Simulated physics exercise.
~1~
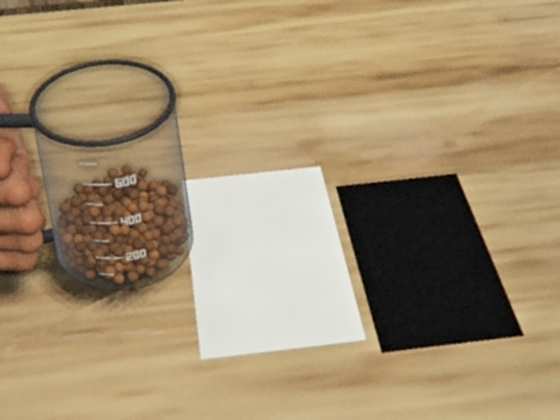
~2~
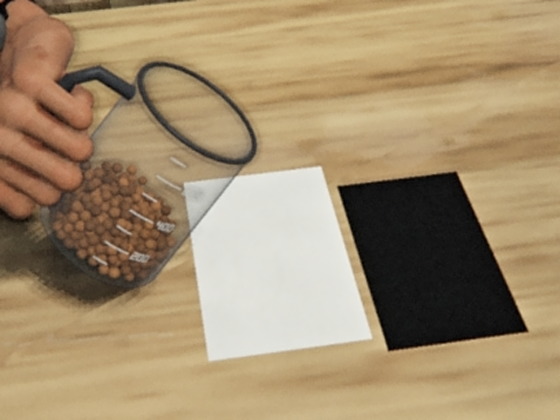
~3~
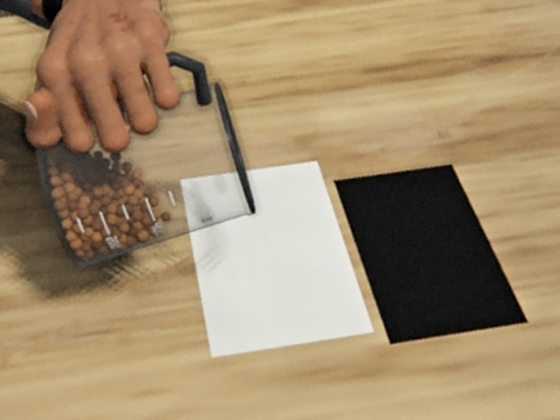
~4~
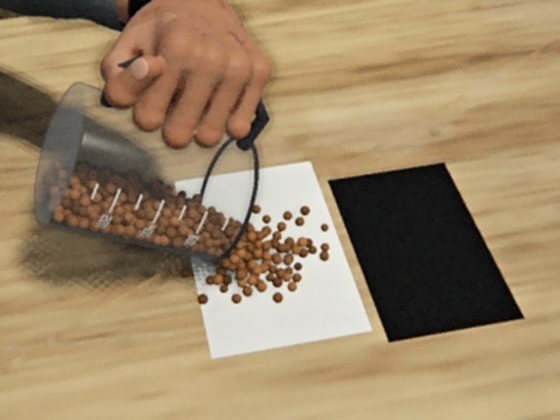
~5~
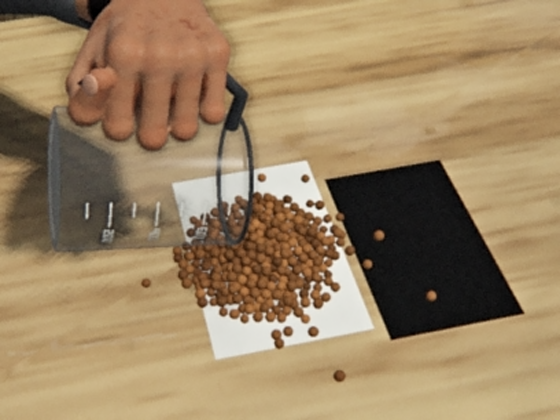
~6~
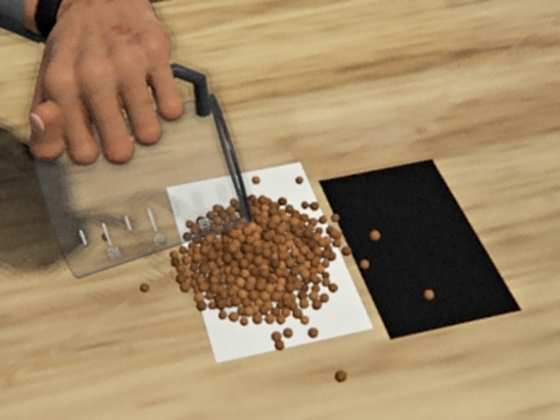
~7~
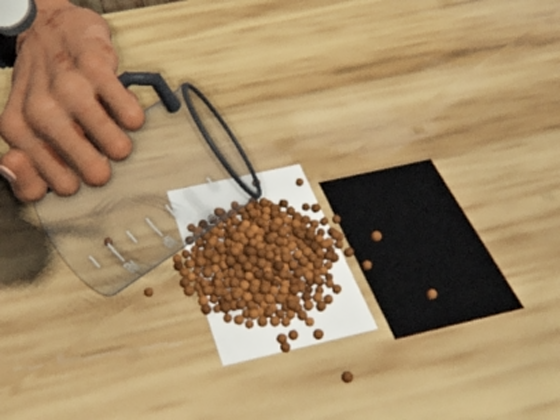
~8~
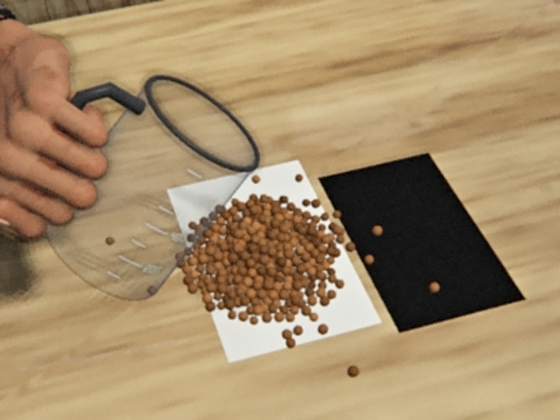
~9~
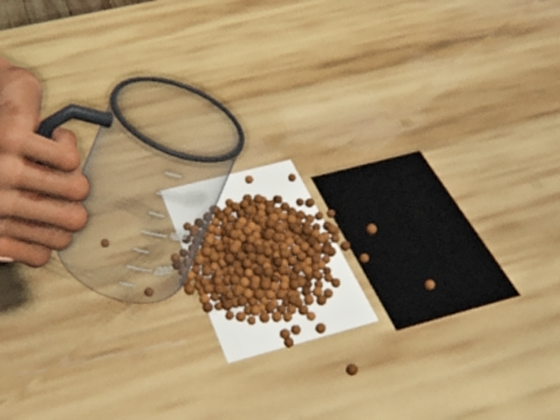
On a wooden table, a hand tipped a clear jug of small brown balls over a white mat beside a black one, then turned it partly back up, nearly empty, leaving a heap on the white mat and a few strays around it.
